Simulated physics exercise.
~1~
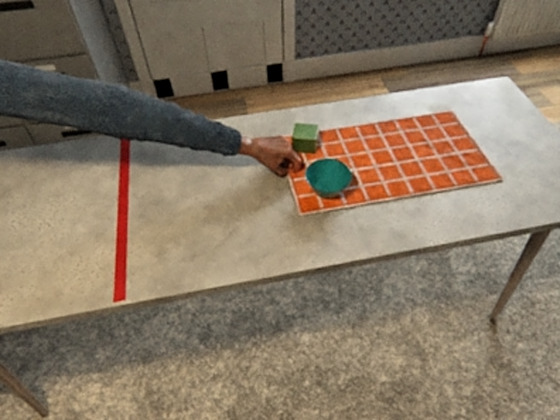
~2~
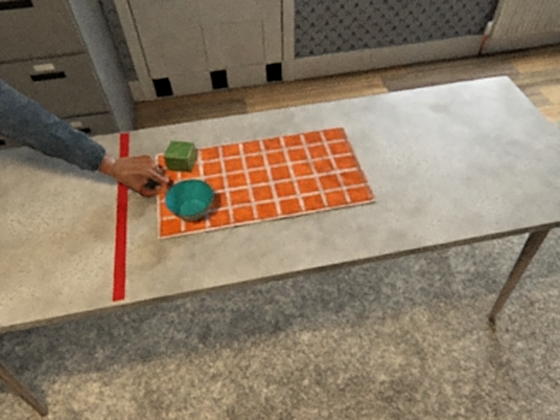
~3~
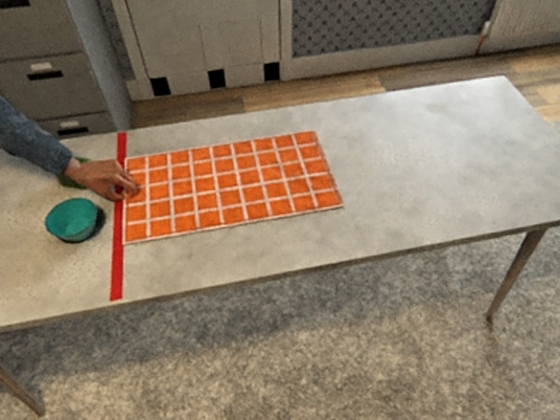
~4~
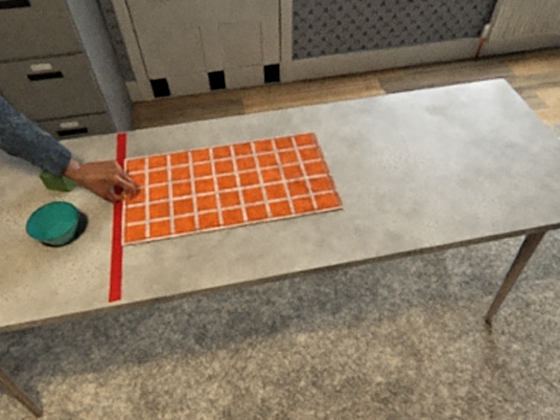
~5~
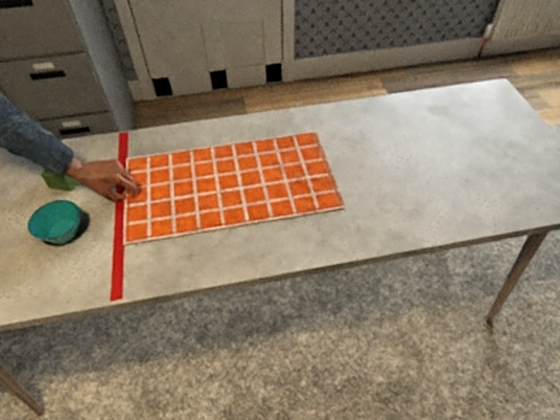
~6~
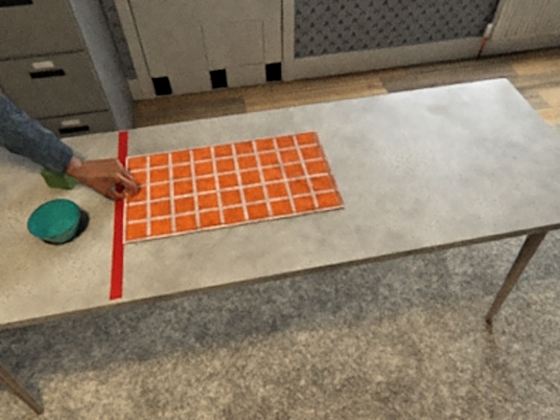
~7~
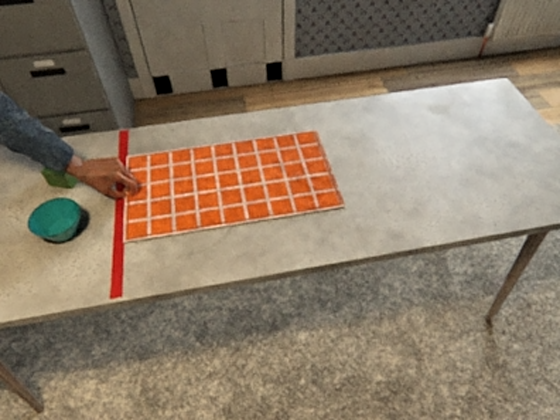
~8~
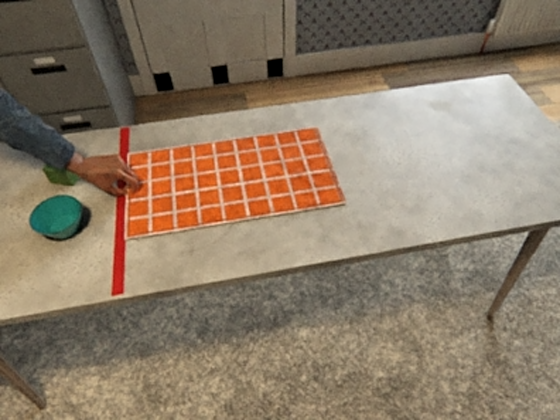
An orange place mat carrying a turquoise bowl and a green block was pulled left along a desk by a hand, then stopped at the red tape, while the bowl and block slid off its front edge and came to rest beyond the line.
